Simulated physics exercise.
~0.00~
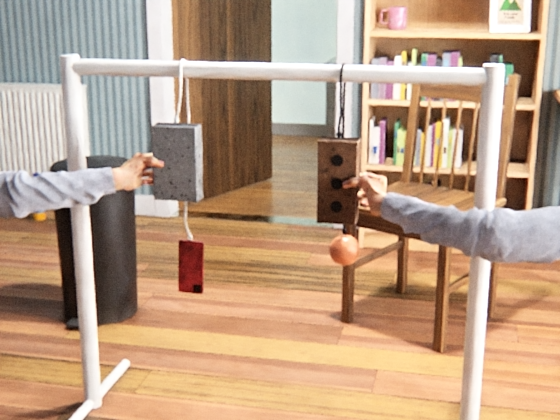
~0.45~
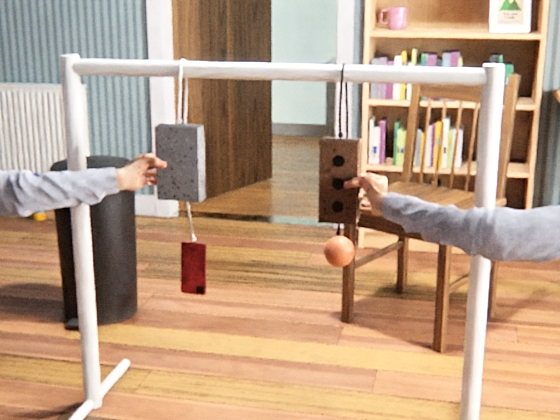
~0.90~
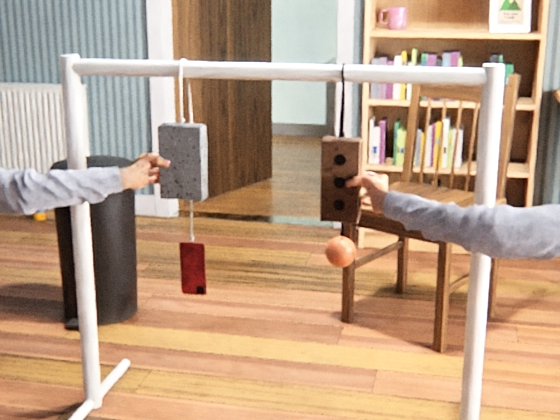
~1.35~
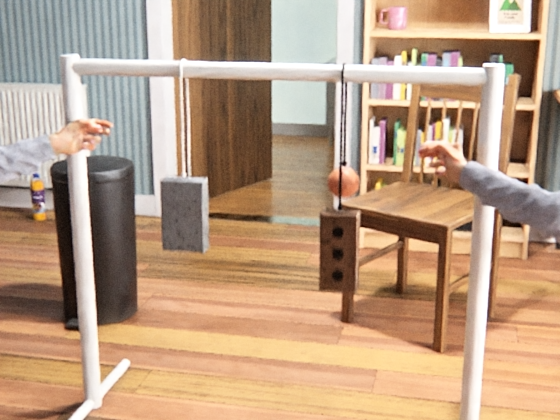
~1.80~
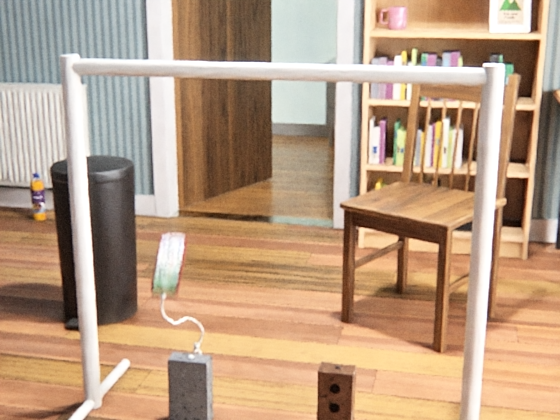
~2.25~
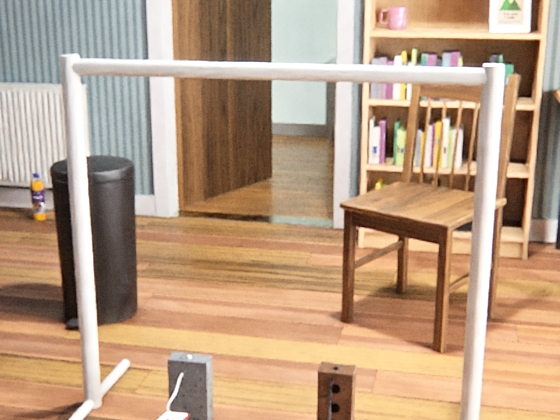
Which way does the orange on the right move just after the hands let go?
The orange moves up, rising toward the rail as the brick drops.
